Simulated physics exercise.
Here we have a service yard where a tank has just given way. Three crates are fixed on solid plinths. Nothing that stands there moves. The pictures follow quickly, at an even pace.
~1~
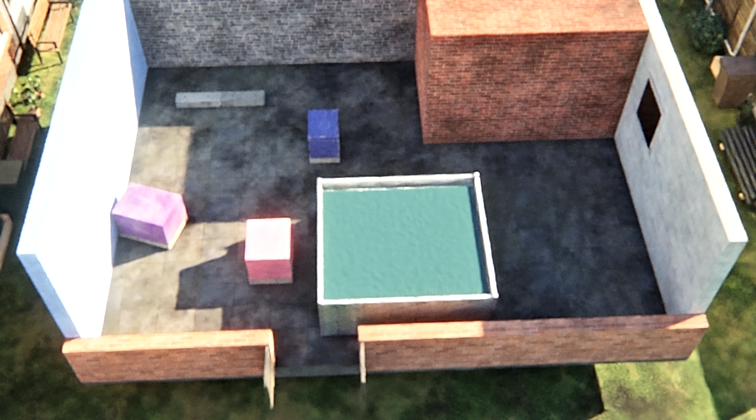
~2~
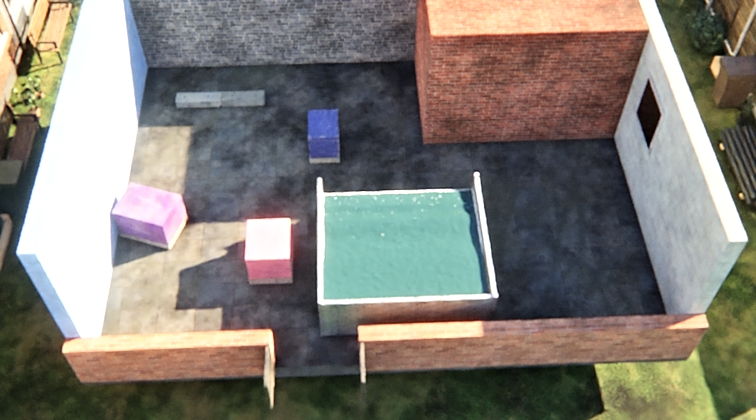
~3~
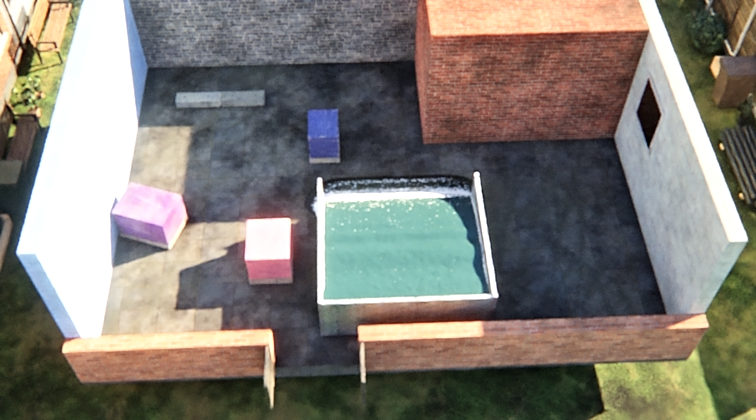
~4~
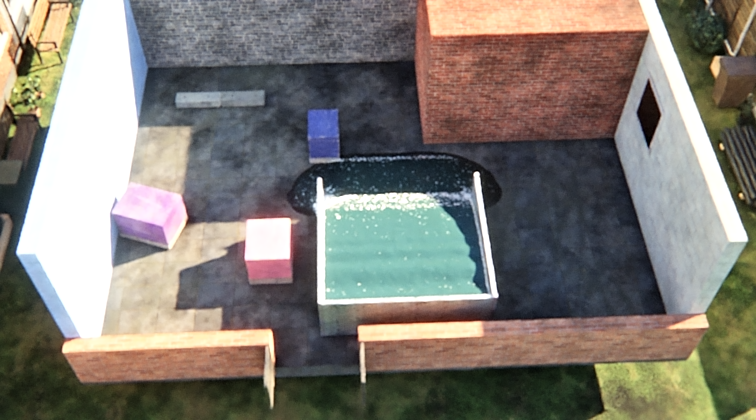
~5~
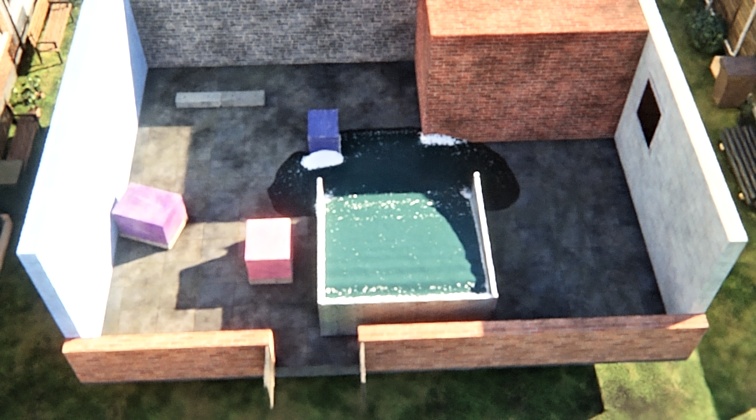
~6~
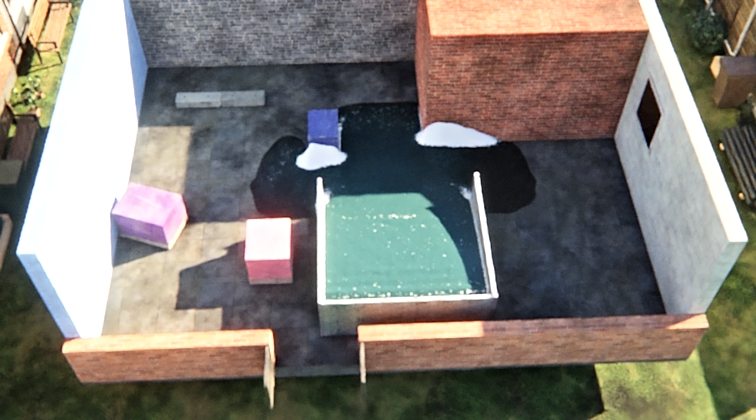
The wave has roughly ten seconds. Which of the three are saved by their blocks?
In the end: The purple crate gets wet; the pink crate gets wet; the blue crate gets wet.
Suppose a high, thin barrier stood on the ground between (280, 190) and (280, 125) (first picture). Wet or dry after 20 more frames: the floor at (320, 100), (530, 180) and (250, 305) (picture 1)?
As listed: Covered, covered, clear.
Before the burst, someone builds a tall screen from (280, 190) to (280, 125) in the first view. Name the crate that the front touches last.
Last comes the one in purple.
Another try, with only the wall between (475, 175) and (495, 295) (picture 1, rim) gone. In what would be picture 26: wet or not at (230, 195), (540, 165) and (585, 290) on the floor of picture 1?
In that order: No water, covered, under water.
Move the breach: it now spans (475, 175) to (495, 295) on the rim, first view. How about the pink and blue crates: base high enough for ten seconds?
The pink crate keeps dry; the blue crate gets wet.
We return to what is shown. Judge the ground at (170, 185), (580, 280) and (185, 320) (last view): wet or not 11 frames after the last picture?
In turn: Under water, free of water, not flooded.
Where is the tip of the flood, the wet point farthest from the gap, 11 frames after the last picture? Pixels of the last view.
Close to (143, 96).
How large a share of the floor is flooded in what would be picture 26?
Close to 70 %.
A moment on, water covers 30 % of the floor; the purple crate not reached, the pink crate not reached, the blue crate water round its plinth.
Next, water covers 50 % of the floor; the purple crate water round its plinth, the pink crate not reached, the blue crate water round its plinth.
Then, water covers 70 % of the floor; the purple crate water round its plinth, the pink crate not reached, the blue crate water round its plinth.
Later, water covers 95 % of the floor; the purple crate water round its plinth, the pink crate water round its plinth, the blue crate water round its plinth.
In the end, water covers 100 % of the floor; the purple crate was topped, the pink crate was topped, the blue crate was topped.
